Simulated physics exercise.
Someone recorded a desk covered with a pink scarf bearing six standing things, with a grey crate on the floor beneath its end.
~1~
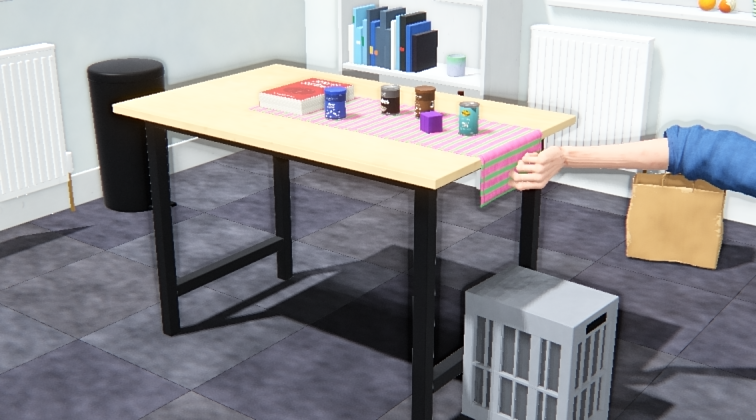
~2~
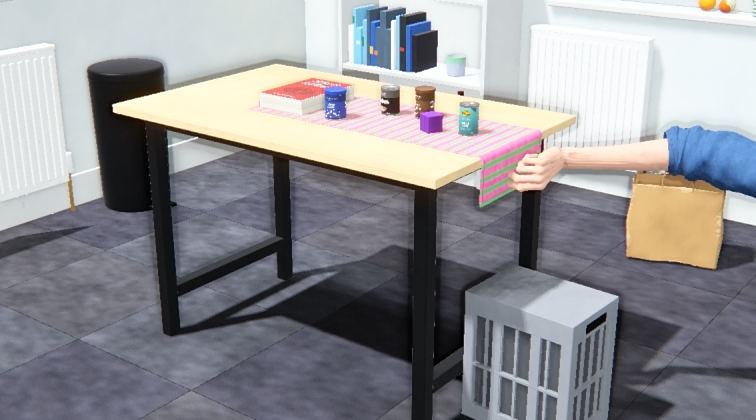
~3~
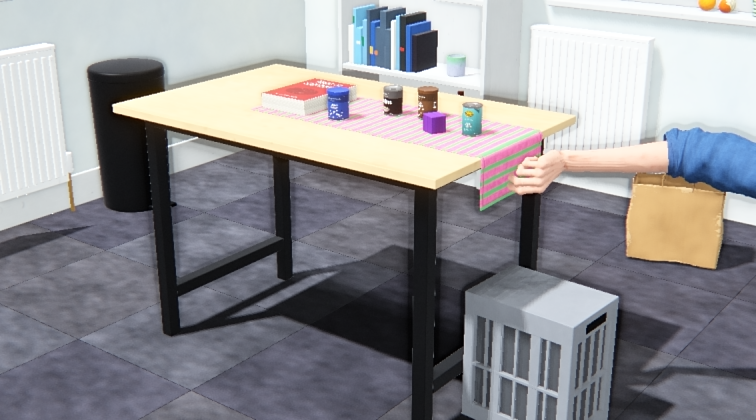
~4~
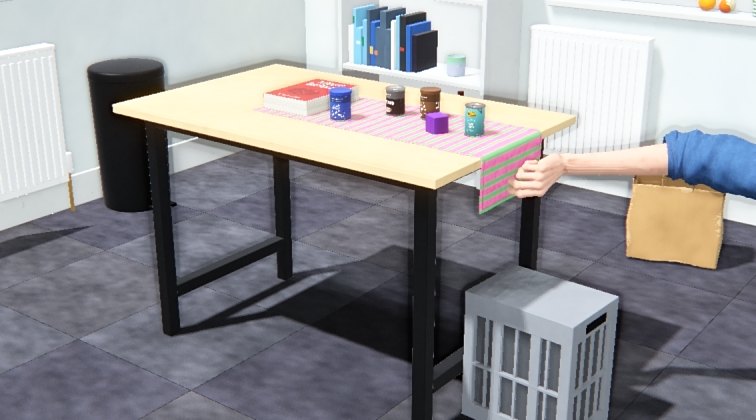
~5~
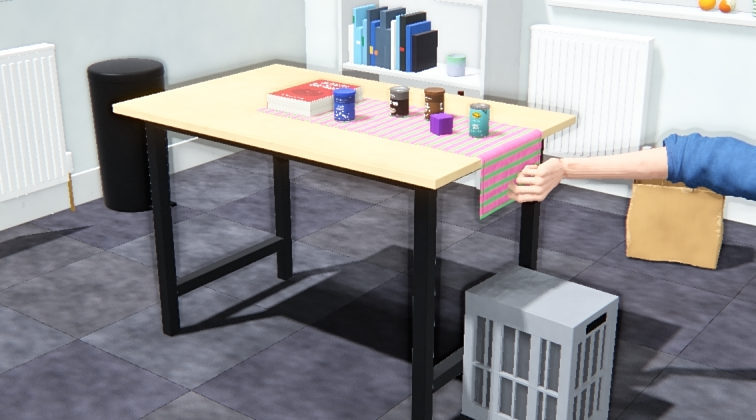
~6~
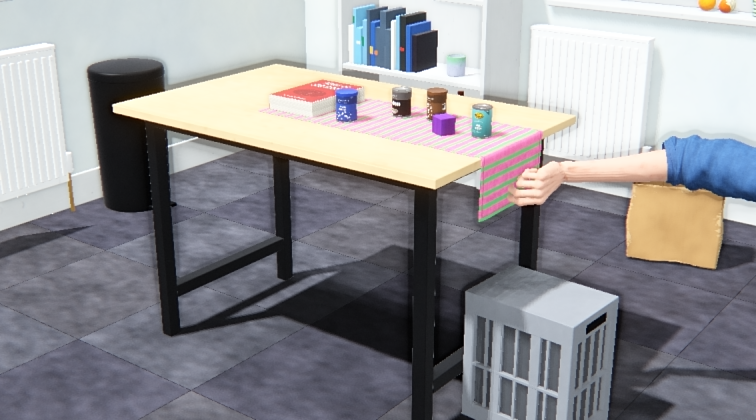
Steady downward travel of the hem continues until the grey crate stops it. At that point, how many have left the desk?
The number still up top goes down by two, if you watch closely.
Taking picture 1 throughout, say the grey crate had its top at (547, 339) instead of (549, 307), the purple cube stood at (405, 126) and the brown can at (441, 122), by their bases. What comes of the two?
The purple cube? Lost. The brown can? Lost.
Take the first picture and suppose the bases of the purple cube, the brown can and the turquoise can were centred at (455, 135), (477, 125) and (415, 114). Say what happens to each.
Briefly: Purple cube drops; brown can drops; turquoise can stays.
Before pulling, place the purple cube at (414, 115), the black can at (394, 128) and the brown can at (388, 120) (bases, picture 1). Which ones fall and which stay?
As for the purple cube, it holds its spot; the black can, it holds its spot; the brown can, it holds its spot.
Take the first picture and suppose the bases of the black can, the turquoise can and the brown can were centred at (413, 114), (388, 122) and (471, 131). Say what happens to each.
The black can survives; the turquoise can does not fall; the brown can comes down.
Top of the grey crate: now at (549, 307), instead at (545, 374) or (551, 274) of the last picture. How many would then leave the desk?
If so, 4 and 1.
Soon after, hem near (510, 236); all still up.
After that, hem on the crate; turquoise can and purple cube gone.
In the end, hem on the crate; turquoise can and purple cube gone. The desk loses two.
